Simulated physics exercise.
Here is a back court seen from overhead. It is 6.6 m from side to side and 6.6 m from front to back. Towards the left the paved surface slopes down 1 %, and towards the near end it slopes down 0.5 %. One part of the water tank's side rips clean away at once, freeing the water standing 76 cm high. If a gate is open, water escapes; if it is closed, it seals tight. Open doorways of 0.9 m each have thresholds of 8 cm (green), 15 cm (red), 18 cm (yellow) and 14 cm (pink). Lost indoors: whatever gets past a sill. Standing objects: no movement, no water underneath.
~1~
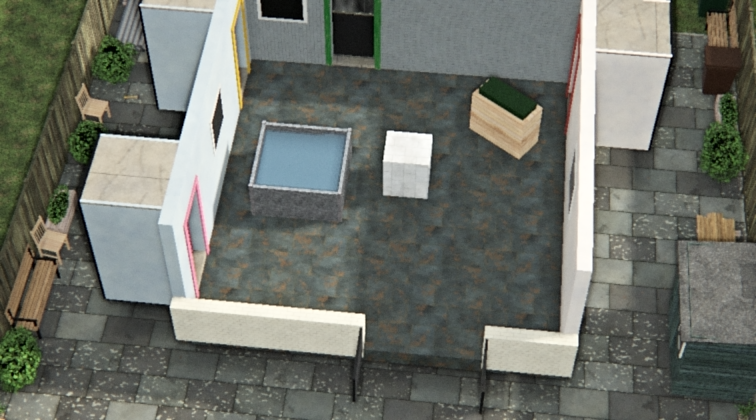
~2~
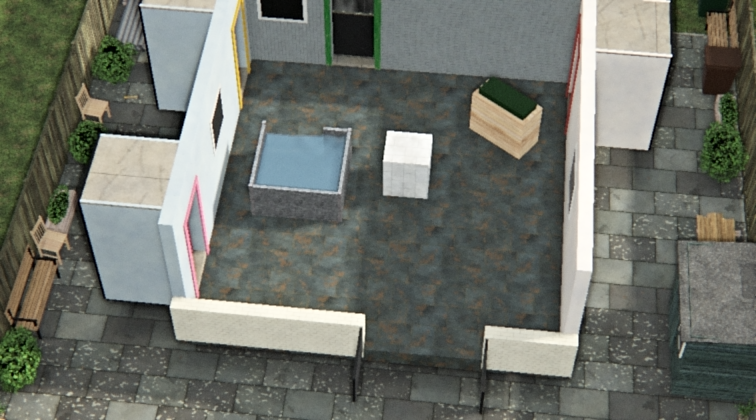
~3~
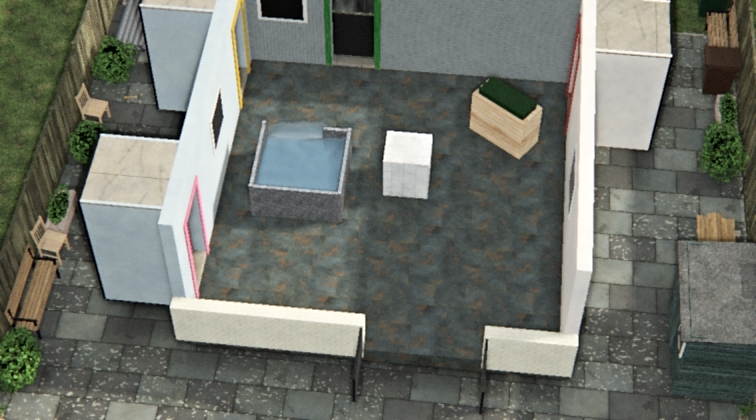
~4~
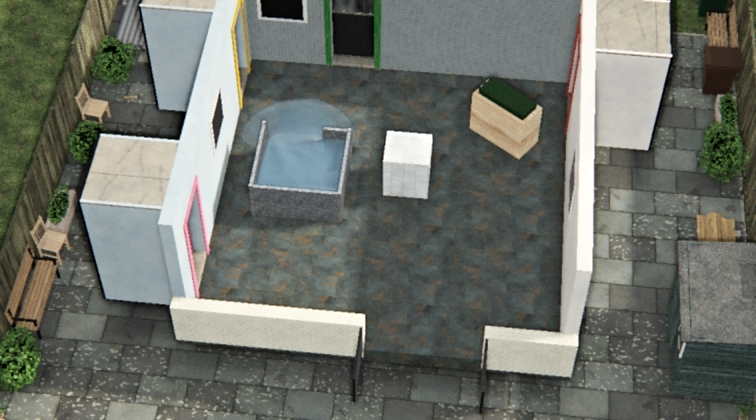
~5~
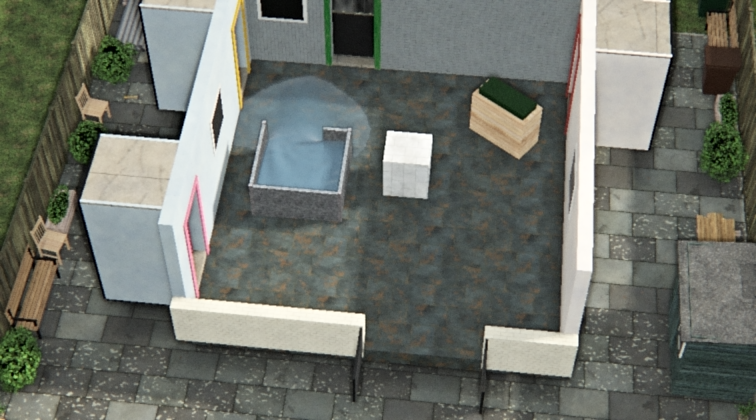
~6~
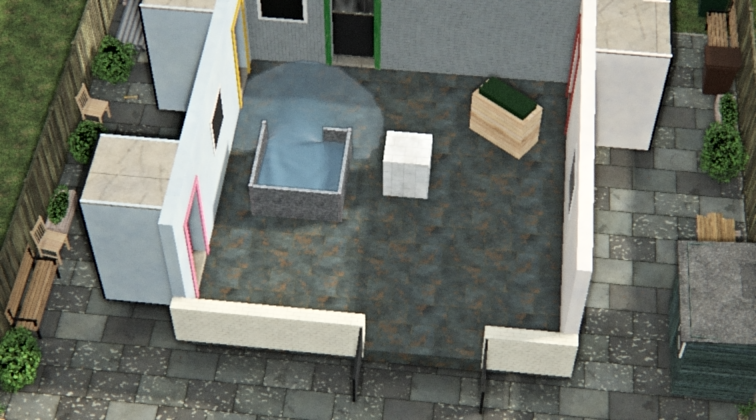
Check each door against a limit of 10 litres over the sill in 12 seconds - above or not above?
At the end, green door: The inflow ends up higher than the cap; red door: The inflow ends up lower than the cap; yellow door: The inflow ends up higher than the cap; pink door: The inflow ends up lower than the cap.
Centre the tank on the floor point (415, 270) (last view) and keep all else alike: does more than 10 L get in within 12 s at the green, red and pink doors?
Then: Green below, red under, pink below.
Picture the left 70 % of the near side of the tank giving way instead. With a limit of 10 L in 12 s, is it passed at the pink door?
Then pink exceeds it.
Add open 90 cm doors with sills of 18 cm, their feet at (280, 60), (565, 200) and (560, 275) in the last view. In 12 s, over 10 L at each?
Well, the first is on the high side, the second is on the low side, and the third is on the low side.
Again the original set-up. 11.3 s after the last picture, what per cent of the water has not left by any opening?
Roughly 80 in a hundred.
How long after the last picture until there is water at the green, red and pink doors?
Green 0.1 s, red 2.8 s, pink 3.8 s.
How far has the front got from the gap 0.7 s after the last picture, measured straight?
About 3.2 m out.
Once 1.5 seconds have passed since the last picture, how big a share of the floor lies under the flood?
About 20 per cent.
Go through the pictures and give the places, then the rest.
Still water, 76 cm deep, in the water tank at (301, 160), in the first picture.
The front is at a hidden place, 0.6 m from the gap on the water tank's far side; 0.3 m2 of floor is under water; 76 cm left at the back of the water tank, in the second picture.
The front is at (327, 128), 0.9 m from the gap on the water tank's far side; 1.0 m2 of floor is under water; 74 cm left at the back of the water tank, in the third picture.
The front is at (322, 103), 1.5 m from the gap on the water tank's far side; 2.3 m2 of floor is under water; 67 cm left at the back of the water tank, in the fourth picture.
Water pours out on the water tank's far side and has run 2.0 m, to (300, 79); typically 6 cm deep outside, 66 cm at the water tank's back, in the fifth picture.
The front is at (289, 63), 2.5 m from the gap on the water tank's far side; 5.6 m2 of floor is under water; 62 cm left at the back of the water tank, in the sixth picture.
Then, 0.7 s after the last picture water covers 20 % of the floor and is deepest (54 cm) near (251, 63); green door 23 cm at the sill, 32 L in, red door not reached, yellow door 24 cm at the sill, 0 L in, pink door not reached.
Then, 1.5 s after the last picture water covers 20 % of the floor and is deepest (32 cm) near (279, 97); green door 23 cm at the sill, 100 L in, red door not reached, yellow door 31 cm at the sill, 31 L in, pink door not reached.
Then, 2.8 s after the last picture water covers 35 % of the floor and is deepest (20 cm) near (240, 114); green door 15 cm at the sill, 153 L in, red door 3 cm at the sill, 0 L in, yellow door 18 cm at the sill, 60 L in, pink door not reached.
Then, 6.3 s after the last picture water covers 65 % of the floor and is deepest (10 cm) near (194, 314); green door 7 cm at the sill, 177 L in, red door 8 cm at the sill, 1 L in, yellow door 9 cm at the sill, 62 L in, pink door 3 cm at the sill, 0 L in.
Then, 11.3 s after the last picture water covers 95 % of the floor and is deepest (6 cm) near (192, 322); green door 4 cm at the sill, 177 L in, red door 3 cm at the sill, 1 L in, yellow door 5 cm at the sill, 62 L in, pink door 4 cm at the sill, 0 L in.
